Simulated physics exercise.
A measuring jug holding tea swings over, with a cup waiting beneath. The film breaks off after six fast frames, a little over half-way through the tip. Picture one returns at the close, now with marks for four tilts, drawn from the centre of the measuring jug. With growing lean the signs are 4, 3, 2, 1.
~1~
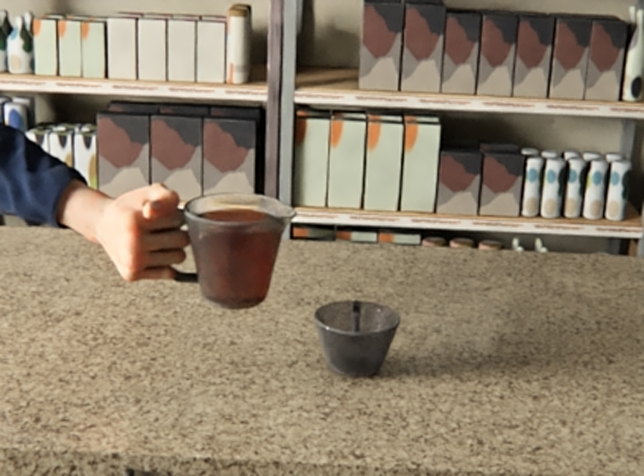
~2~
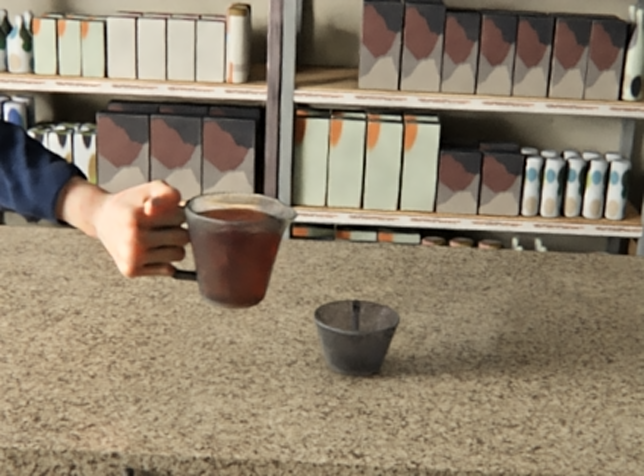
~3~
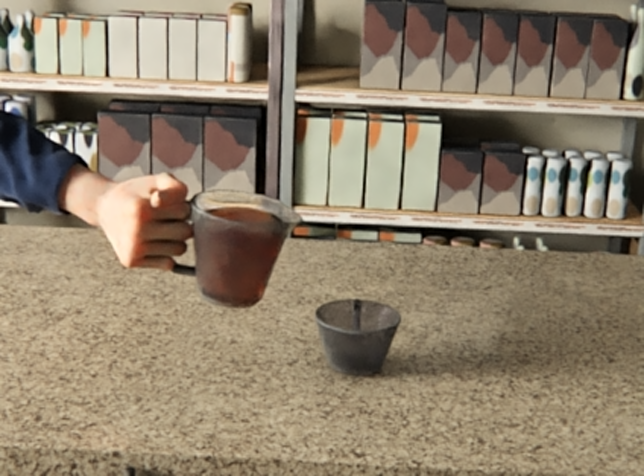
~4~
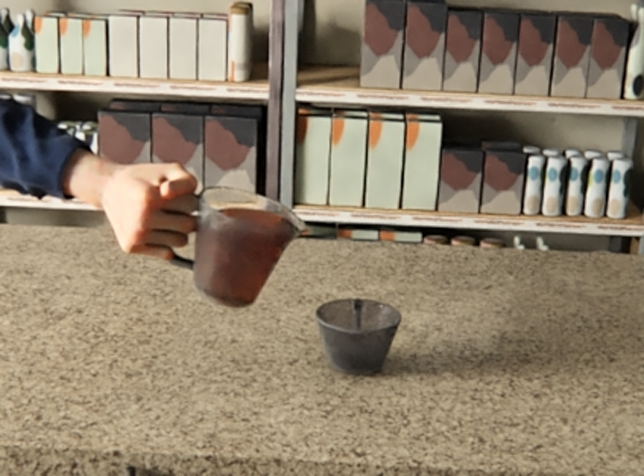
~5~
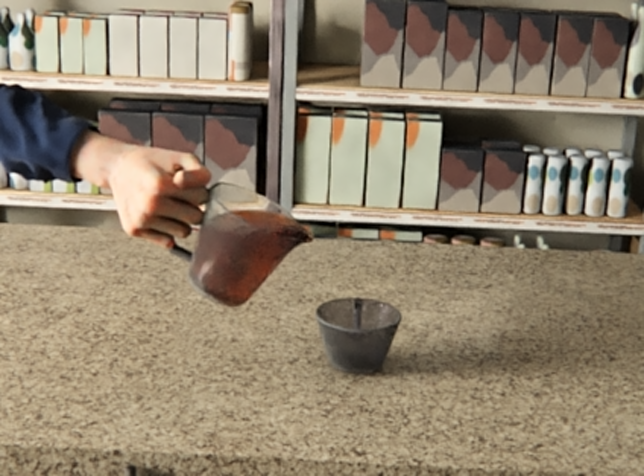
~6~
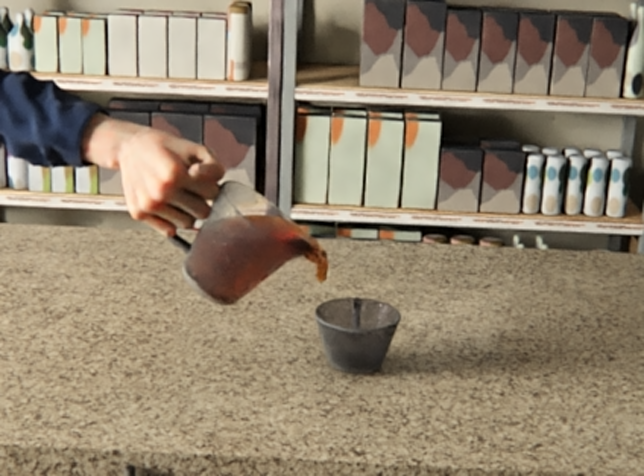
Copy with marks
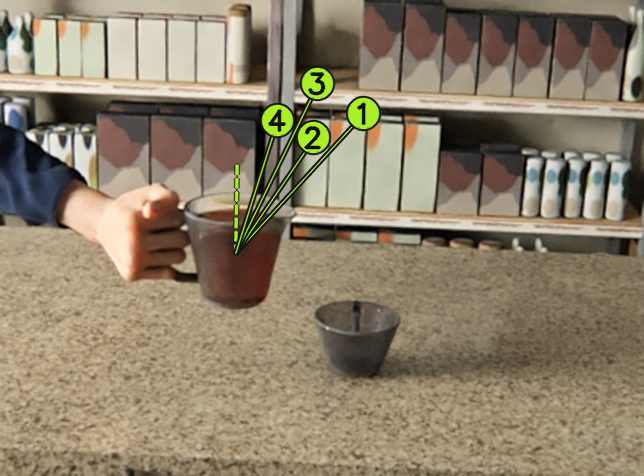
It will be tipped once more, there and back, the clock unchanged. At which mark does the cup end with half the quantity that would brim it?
Choose 1.
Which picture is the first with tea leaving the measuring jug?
Picture 5.
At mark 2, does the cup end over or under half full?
Under half.
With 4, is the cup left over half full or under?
Under half.
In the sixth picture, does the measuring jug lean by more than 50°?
No, it does not.
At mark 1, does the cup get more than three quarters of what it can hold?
No.
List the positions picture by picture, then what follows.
Upright, lip at (295, 213); rim of the cup round (357, 316); nothing has left yet.
Upright, lip at (296, 215); nothing has left yet.
Tipped about 7°, lip at (301, 220); nothing has left yet.
Tipped about 15°, lip at (306, 228); nothing has left yet.
Tipped about 25°, lip at (309, 239); tea is over the lip, down to (309, 239).
Tipped about 36°, lip at (309, 252); tea is over the lip, down to (321, 276).
On the marked copy, 1 at (352, 126); 2 at (305, 151); 3 at (310, 99); 4 at (272, 136).
Choosing 1, the cup ends with about 53 % of what it can hold.
Choosing 2, the cup ends with about 31 % of what it can hold.
Choosing 3, the cup ends with about 12 % of what it can hold.
Choosing 4, nothing reaches the cup.
